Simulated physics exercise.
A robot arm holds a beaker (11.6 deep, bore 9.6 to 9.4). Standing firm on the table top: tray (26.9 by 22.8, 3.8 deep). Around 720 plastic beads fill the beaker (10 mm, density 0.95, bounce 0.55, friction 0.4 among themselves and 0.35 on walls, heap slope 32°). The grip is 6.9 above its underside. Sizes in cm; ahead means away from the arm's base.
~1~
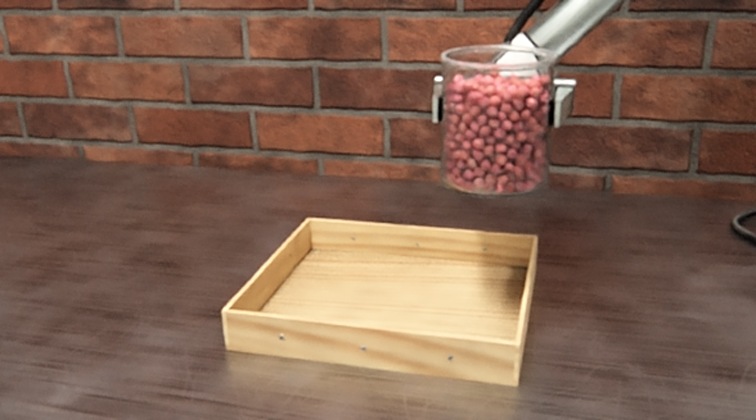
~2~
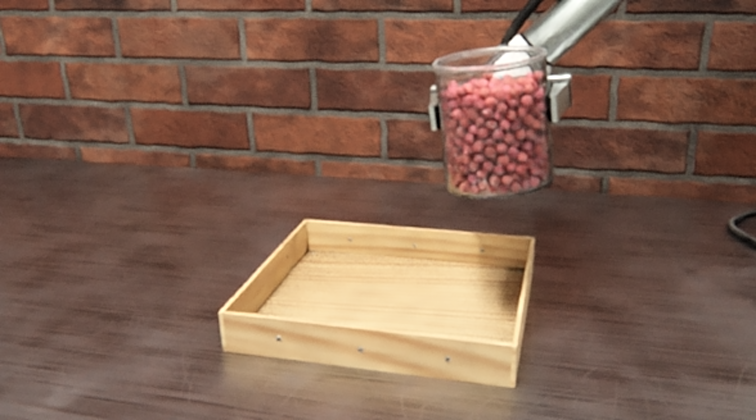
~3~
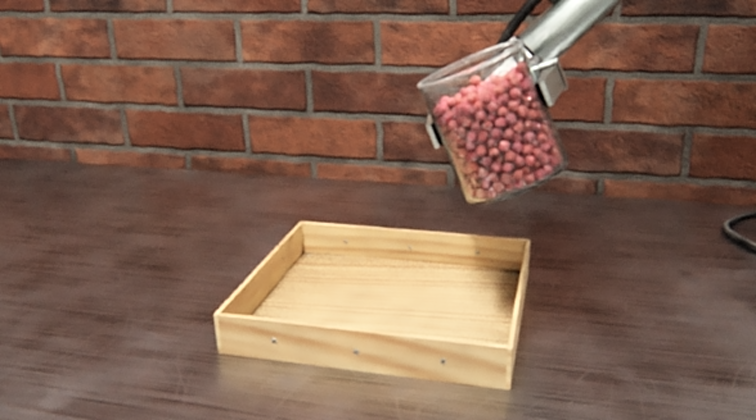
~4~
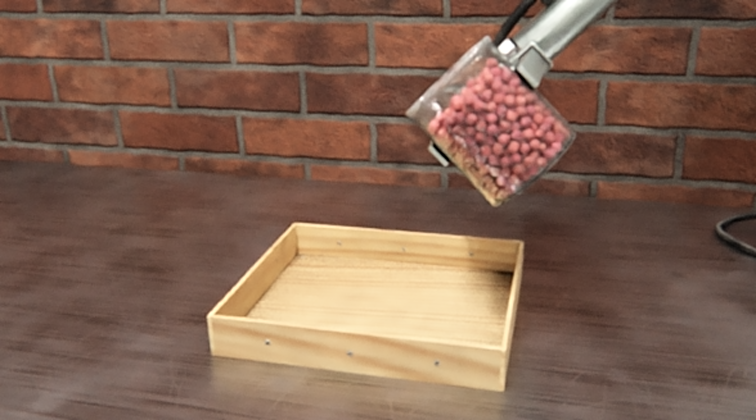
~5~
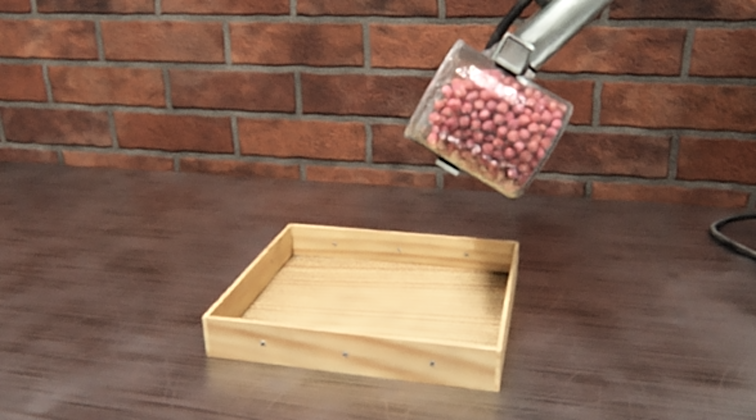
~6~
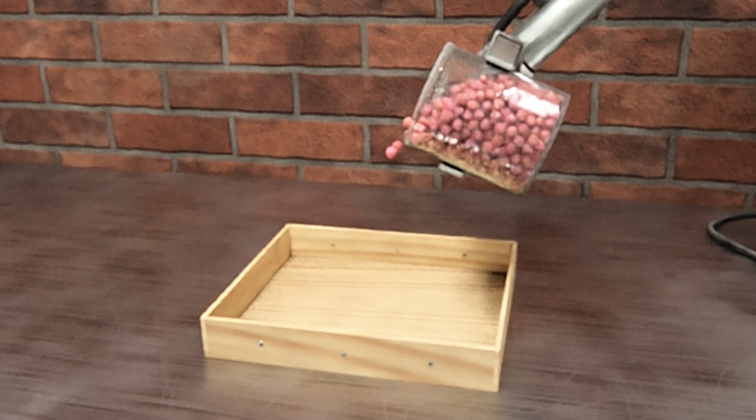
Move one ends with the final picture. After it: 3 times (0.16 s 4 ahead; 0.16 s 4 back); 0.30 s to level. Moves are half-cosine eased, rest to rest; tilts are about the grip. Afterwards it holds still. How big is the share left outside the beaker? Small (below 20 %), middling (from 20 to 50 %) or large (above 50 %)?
A middling share, from 20 to 50 %, ends outside the beaker.
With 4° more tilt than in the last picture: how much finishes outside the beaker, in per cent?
About 35 per cent.
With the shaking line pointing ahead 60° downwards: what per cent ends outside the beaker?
Some 5 per cent.
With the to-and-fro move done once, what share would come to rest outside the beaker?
It would be near 15 per cent.
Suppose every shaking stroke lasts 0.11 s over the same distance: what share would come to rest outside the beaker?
Then about 45 per cent.
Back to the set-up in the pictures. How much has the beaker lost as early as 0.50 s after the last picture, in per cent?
Some 10 per cent.
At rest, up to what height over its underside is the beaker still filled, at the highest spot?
Roughly 9.0 cm.
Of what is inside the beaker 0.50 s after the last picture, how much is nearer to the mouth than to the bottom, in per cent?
About 45 per cent.
Then, 0.50 s later, tilted 68° forward, highest piece 24 above the table; 629 in the beaker, 84 in the tray, 5 in flight or on a rim.
Then, 1.01 s later, tilted 64° forward, highest piece 22 above the table; 520 in the beaker, 176 in the tray, 2 on the table or floor, 20 in flight or on a rim.
Then, 1.46 s later, level, highest piece 24 above the table; 519 in the beaker, 196 in the tray, 3 on the table or floor.
Then, 2.51 s later, level, highest piece 24 above the table; 519 in the beaker, 196 in the tray, 3 on the table or floor.
At rest, 519 in the beaker, 196 in the tray, 3 on the table or floor. That is 28 % outside the beaker.
